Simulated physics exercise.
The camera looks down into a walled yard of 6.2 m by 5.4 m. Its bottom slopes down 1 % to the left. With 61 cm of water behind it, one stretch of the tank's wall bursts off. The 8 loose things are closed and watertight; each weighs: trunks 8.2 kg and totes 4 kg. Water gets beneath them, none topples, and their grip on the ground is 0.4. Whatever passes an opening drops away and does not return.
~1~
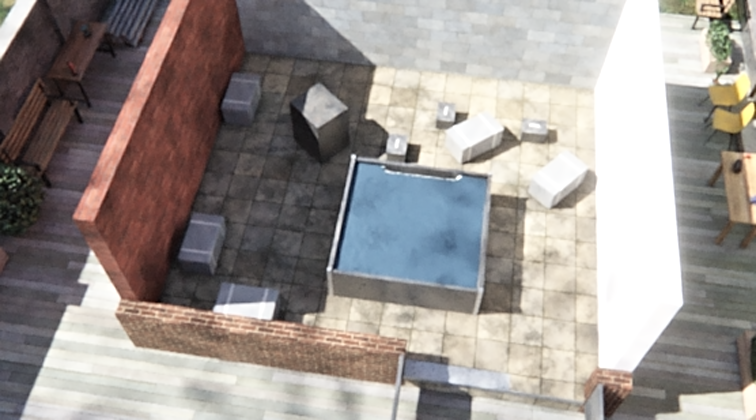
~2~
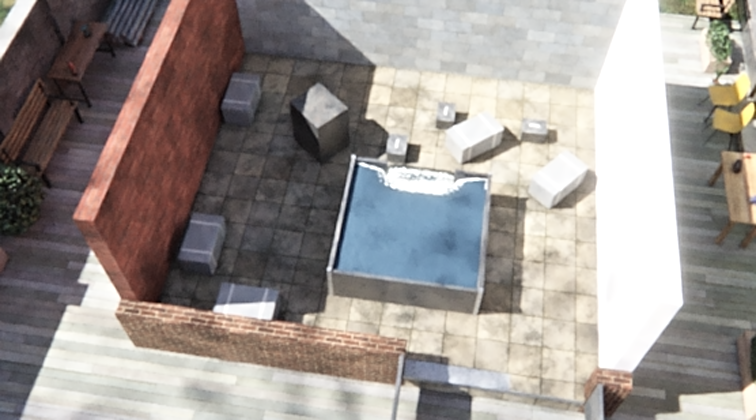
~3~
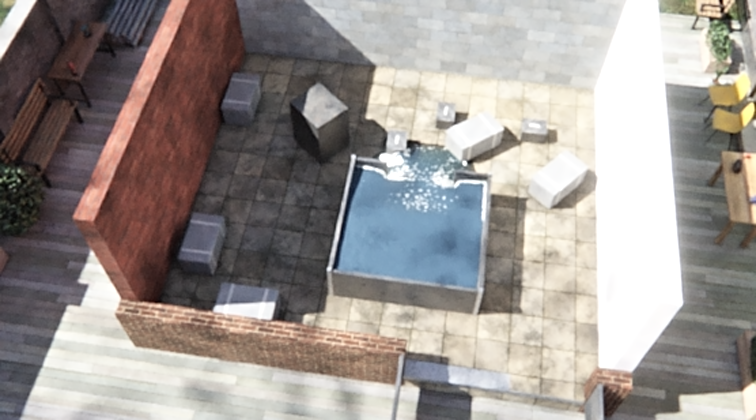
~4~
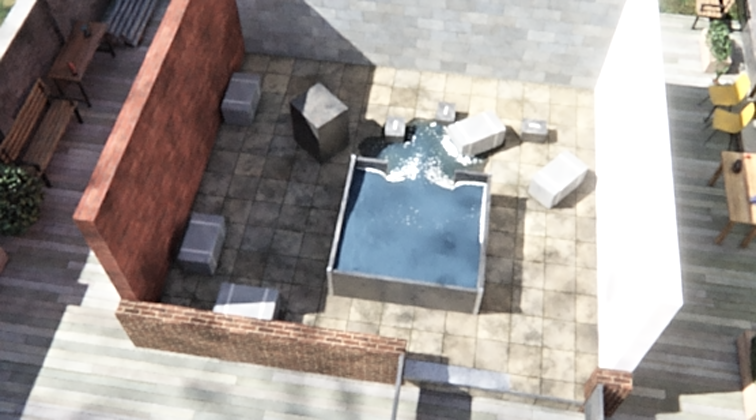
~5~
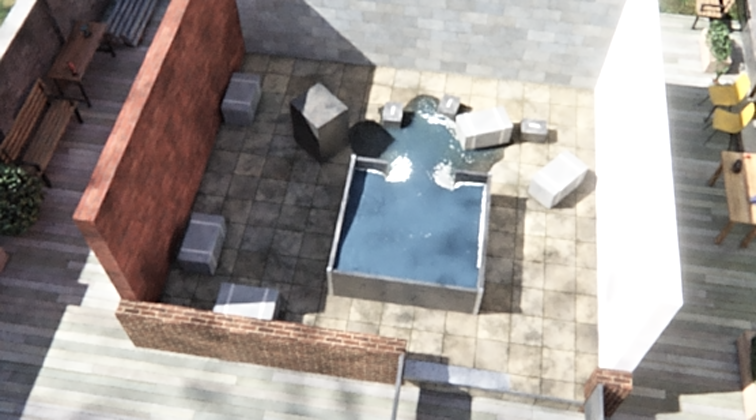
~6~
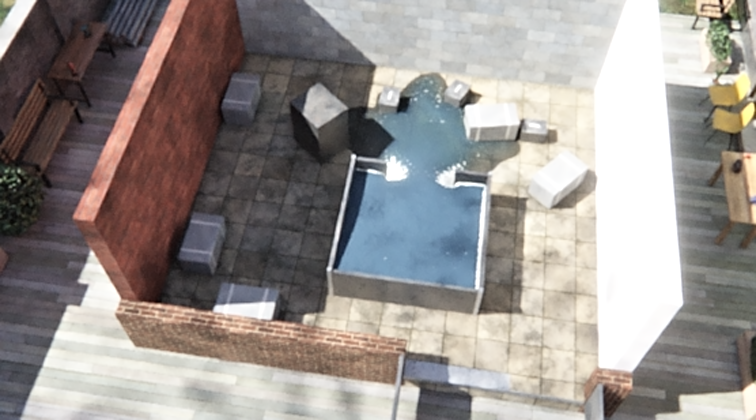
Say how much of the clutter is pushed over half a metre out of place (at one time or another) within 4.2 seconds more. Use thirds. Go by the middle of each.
That comes to two thirds or above.
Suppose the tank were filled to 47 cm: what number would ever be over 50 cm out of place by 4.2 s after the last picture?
Then 6.
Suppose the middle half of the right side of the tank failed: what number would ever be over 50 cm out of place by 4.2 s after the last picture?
Then 3.
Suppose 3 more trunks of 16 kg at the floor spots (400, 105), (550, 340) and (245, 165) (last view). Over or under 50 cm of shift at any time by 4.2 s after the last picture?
In that order: More, less, over.
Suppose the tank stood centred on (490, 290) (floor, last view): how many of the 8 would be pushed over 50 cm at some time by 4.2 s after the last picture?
Then 6.
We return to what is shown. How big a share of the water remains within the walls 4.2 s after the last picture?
Some 100 per cent remains.
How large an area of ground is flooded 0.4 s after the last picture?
Roughly 11.0 m2.
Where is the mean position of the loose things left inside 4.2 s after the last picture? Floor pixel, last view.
Near (380, 238).
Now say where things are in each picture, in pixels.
In the first picture, a tote at (397, 144) rests on the ground; a tote at (446, 111), on the bottom; 3.8 m2 under water; 0 of 8 have shifted.
In the second picture, a tote at (397, 144) rests on the ground; a tote at (446, 111), on the bottom; water covers 4.4 m2; 0 of 8 have shifted.
In the third picture, a tote at (397, 140), on the bottom, 8 cm from its start; a tote at (446, 111) rests on the ground; 5.0 m2 under water; 1 of 8 have shifted.
In the fourth picture, a tote at (395, 126) rests on the ground, 37 cm from its start; a tote at (446, 111), on the bottom; water covers 5.9 m2; 2 of 8 have shifted.
In the fifth picture, a tote at (393, 111) rests on the ground, 70 cm from its start; a tote at (450, 104) rests on the ground, 18 cm from its start; 6.8 m2 under water; 3 of 8 have shifted.
In the sixth picture, a tote at (390, 96), on the bottom, 104 cm from its start; a tote at (458, 89) rests on the ground, 54 cm from its start; 8.0 m2 under water; 3 of 8 have shifted.
Then, 0.4 s after the last picture 3 of 8 are over 50 cm from their spots; 1 afloat.
Then, 1.5 s after the last picture 4 of 8 are over 50 cm from their spots; 3 afloat.
Then, 2.8 s after the last picture 6 of 8 are over 50 cm from their spots; 3 afloat.
Then, 4.2 s after the last picture 7 of 8 are over 50 cm from their spots, and 7 have been at some point; 5 afloat.
